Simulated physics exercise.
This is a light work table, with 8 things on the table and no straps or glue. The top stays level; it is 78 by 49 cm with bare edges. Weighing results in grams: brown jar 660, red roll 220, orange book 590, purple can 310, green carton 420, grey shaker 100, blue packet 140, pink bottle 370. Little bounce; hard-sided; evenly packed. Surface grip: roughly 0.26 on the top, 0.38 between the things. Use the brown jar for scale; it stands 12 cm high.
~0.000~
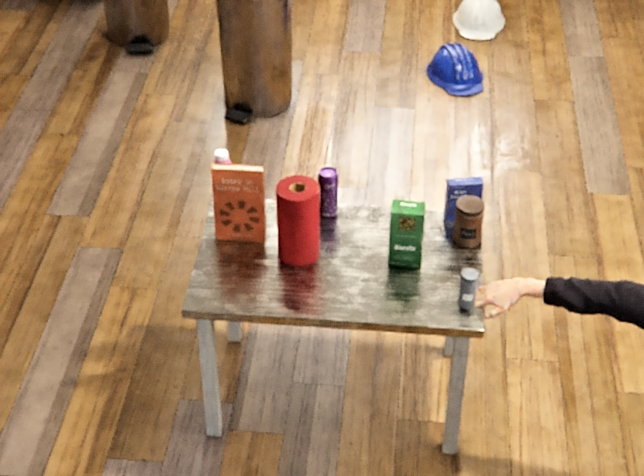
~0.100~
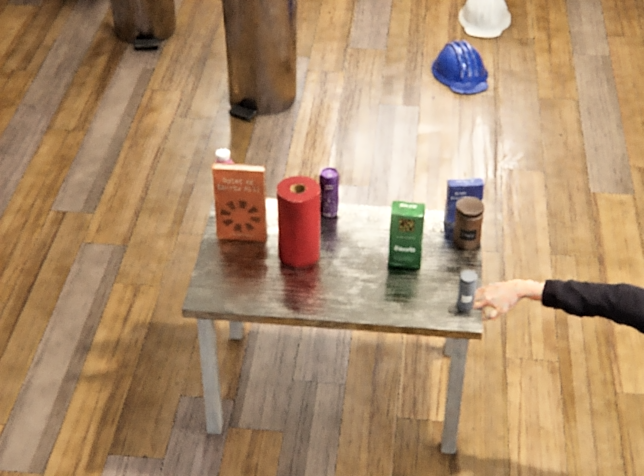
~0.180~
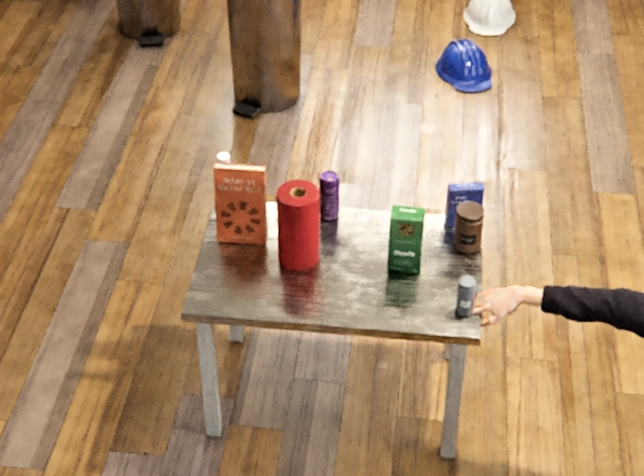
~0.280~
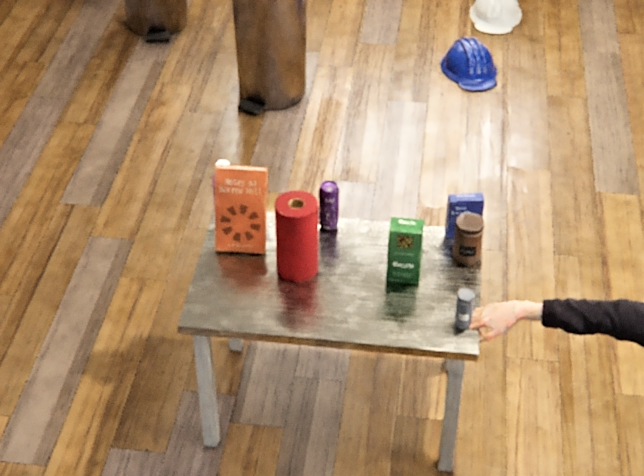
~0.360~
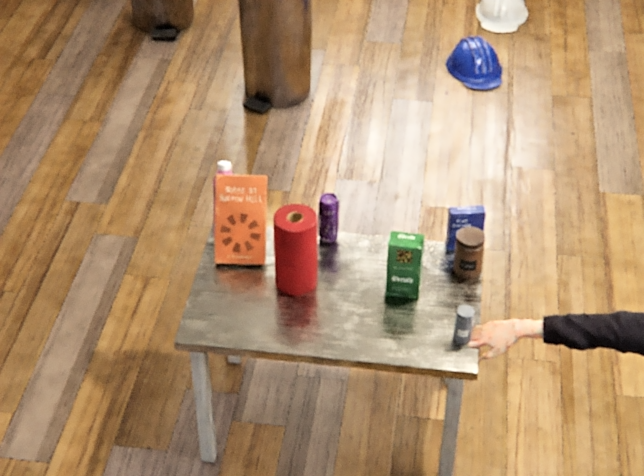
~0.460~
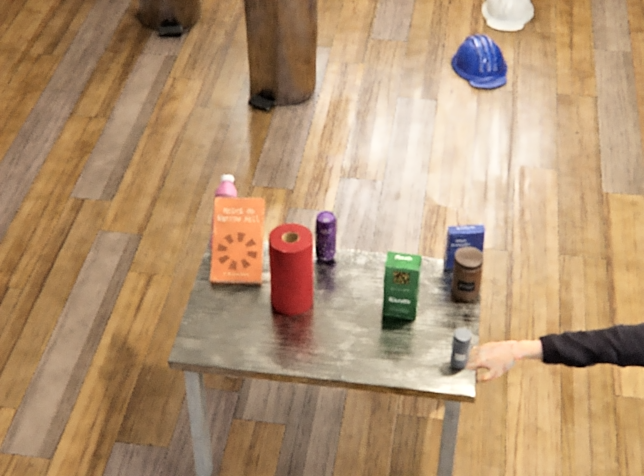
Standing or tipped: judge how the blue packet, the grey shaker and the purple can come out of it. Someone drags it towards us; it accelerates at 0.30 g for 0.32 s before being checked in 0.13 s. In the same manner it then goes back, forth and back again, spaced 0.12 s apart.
The blue packet comes out tipped. The grey shaker comes out tipped. The purple can comes out standing.
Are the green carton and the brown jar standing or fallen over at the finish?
In the last frame the green carton does not stay up and the brown jar remains up.
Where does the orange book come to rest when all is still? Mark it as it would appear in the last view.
Its middle settles close to pixel (259, 210).
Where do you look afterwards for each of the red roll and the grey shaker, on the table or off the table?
The red roll stays within bounds; the grey shaker winds up out of bounds.
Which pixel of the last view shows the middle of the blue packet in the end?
Around pixel (472, 213).
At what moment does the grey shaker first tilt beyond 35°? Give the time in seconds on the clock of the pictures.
It happens near 0.9 s.
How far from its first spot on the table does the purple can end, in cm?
It ends up around 12 cm from its start.
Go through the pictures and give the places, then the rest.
The first frame shows blue packet (463, 199); grey shaker (468, 289); purple can (328, 193).
The second frame shows orange book (241, 203); green carton (406, 235).
The third frame shows table 2 cm from its start; orange book (241, 204) tilted 5°.
The fourth frame shows table 7 cm from its start; orange book (241, 210) tilted 19°; red roll (297, 236).
The fifth frame shows table 13 cm from its start; orange book (241, 220) tilted 33°; green carton (405, 266) 2 cm from its spot.
The sixth frame shows table 20 cm from its start; blue packet (465, 246) 2 cm from its spot; grey shaker (461, 348); purple can (326, 237).
By 0.86 s, table 13 cm from its start; grey shaker now off the table; blue packet on its side near (466, 272); purple can 12 cm from its spot near (323, 251).
By 1.26 s, table 1 cm from its start; blue packet on its side near (469, 231); purple can 10 cm from its spot near (330, 216); orange book on its side.
By 1.96 s, table 15 cm from its start; blue packet on its side near (468, 263); purple can 15 cm from its spot near (320, 263); orange book on its side.
When it is over (2.9 s), off the table and tipped over, grey shaker and pink bottle; lying over on the table, orange book, green carton and blue packet; not toppled but over 5 cm from the start, brown jar, red roll and purple can. In the last view, blue packet near (472, 213).
